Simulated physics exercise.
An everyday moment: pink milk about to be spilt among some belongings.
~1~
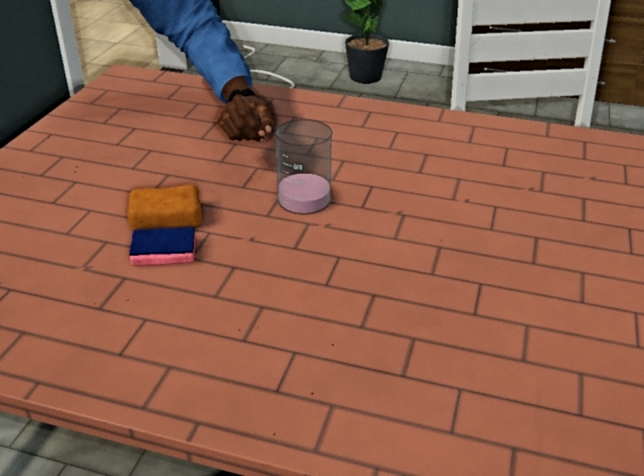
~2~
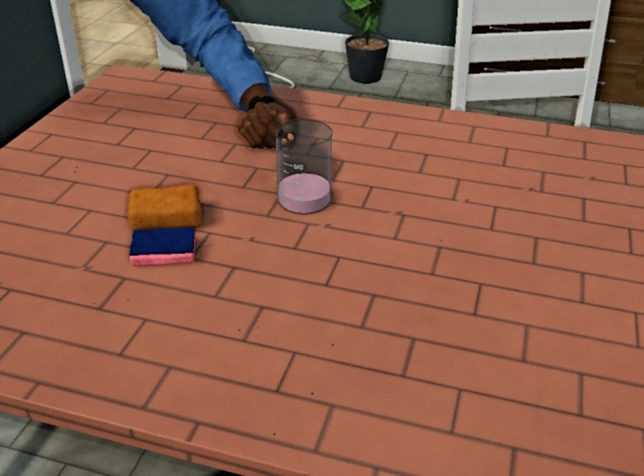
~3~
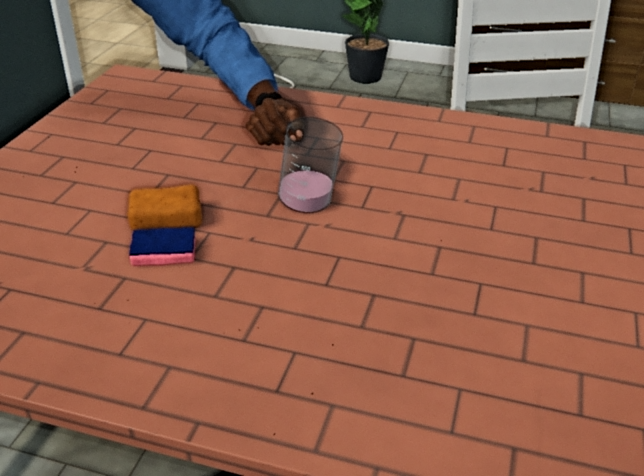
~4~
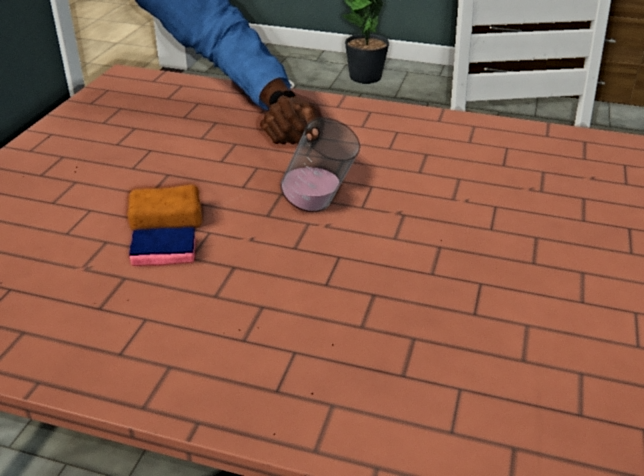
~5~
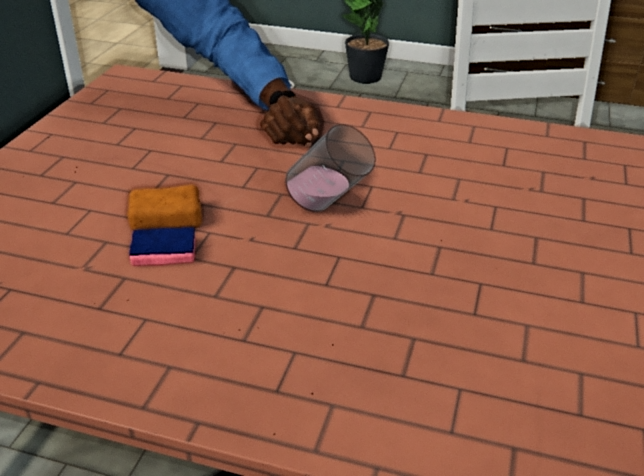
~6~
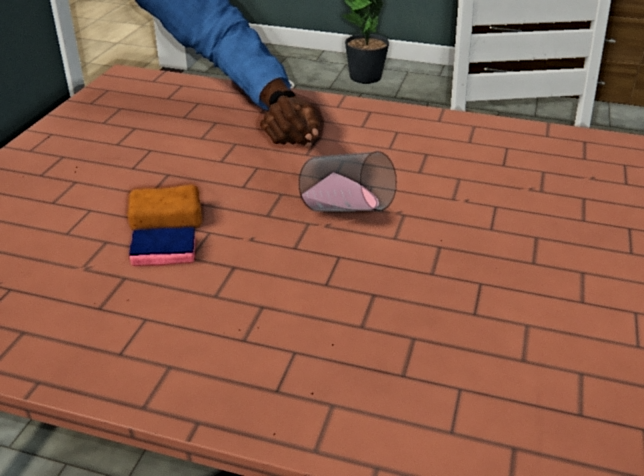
A hand nudging a clear beaker of pink liquid, the beaker tipping over to the right beside a roll and sponge.
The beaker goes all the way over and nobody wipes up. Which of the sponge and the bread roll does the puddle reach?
As for the sponge, it stays dry; the bread roll stays dry.
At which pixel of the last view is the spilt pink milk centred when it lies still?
Near (535, 300).
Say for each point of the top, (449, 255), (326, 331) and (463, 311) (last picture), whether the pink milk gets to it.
First wet, second untouched, third reached.
Next, the puddle covers about as much as a plate; the sponge is clear of it; the bread roll is clear of it.
After that, the puddle covers about as much as a tray; the sponge is clear of it; the bread roll is clear of it.
Finally, the puddle covers about as much as a tray; the sponge is clear of it; the bread roll is clear of it.
